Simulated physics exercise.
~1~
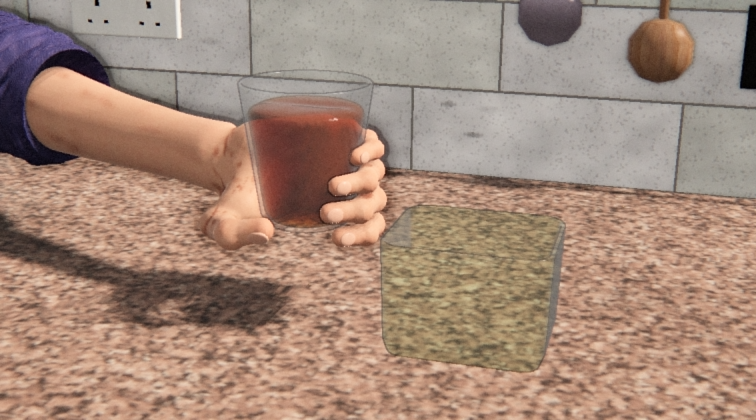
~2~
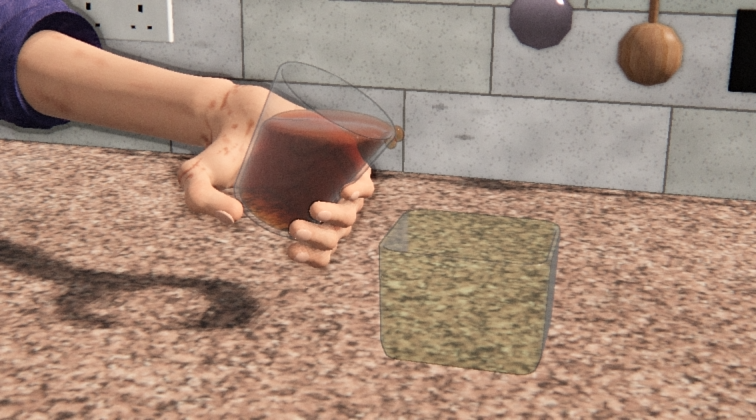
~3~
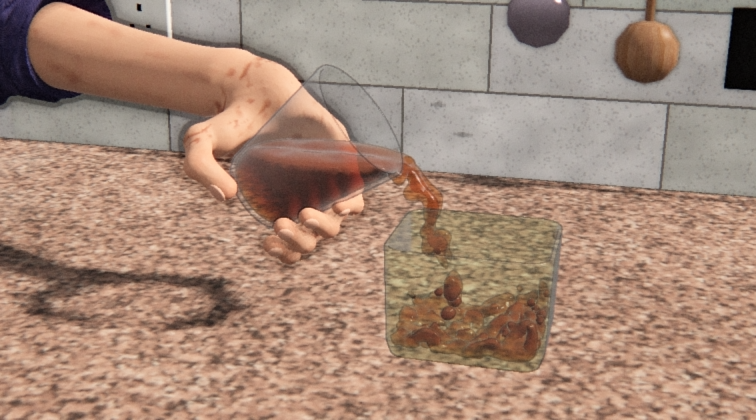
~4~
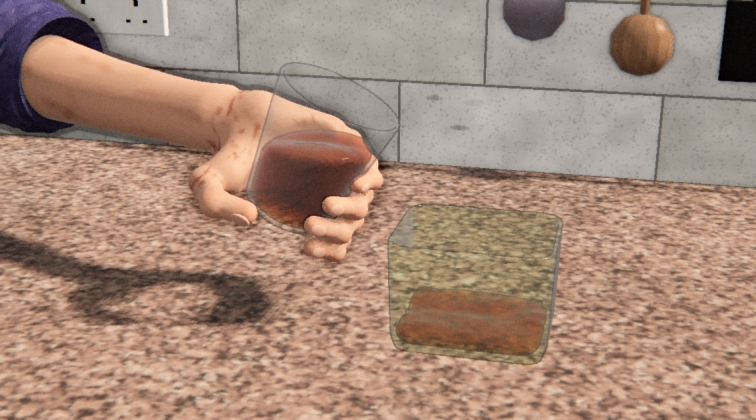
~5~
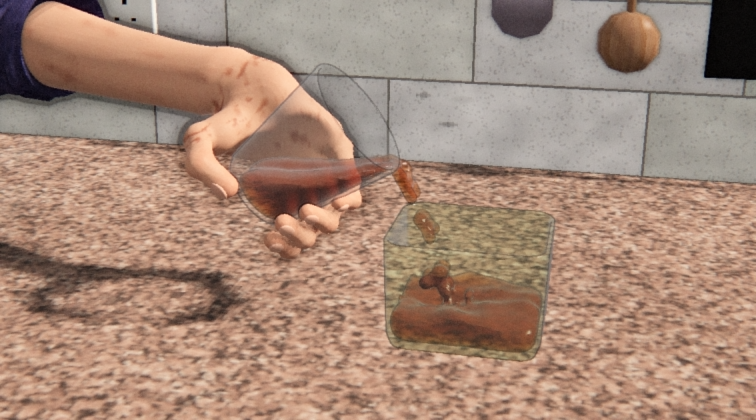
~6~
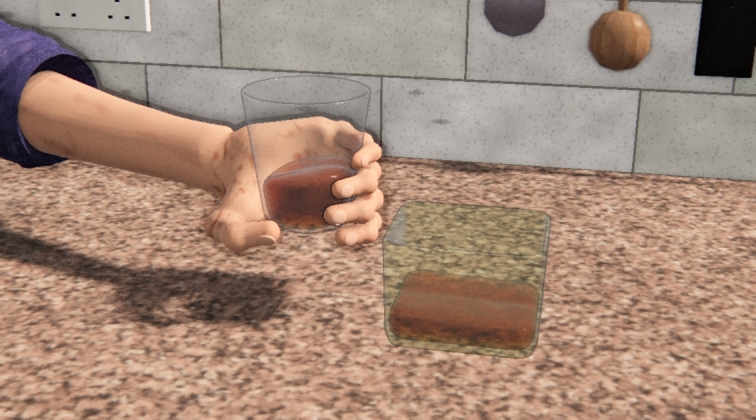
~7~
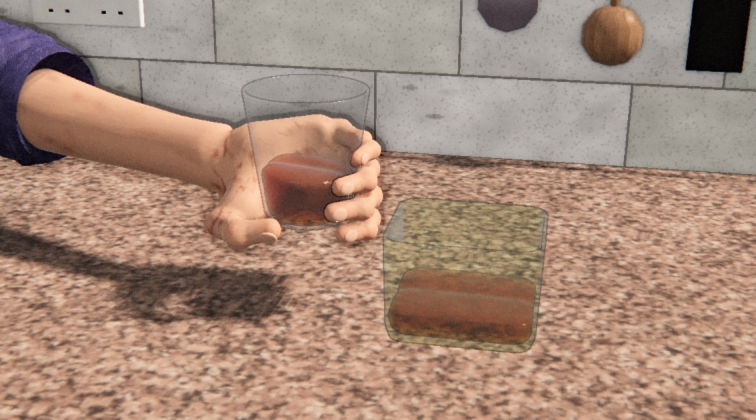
A hand holds a clear drinking glass nearly full of reddish-brown tea above a speckled counter, to the left of an empty, see-through oblong tub. It tips the glass to the right, and the tea runs over the rim and splashes into the tub. The hand then eases the glass partly back, and the tea in the tub settles into a shallow layer. It tilts the glass steeply again, sending a second, thinner stream into the tub. Finally the glass is held upright, still partly filled, while the tub holds a low layer of tea.
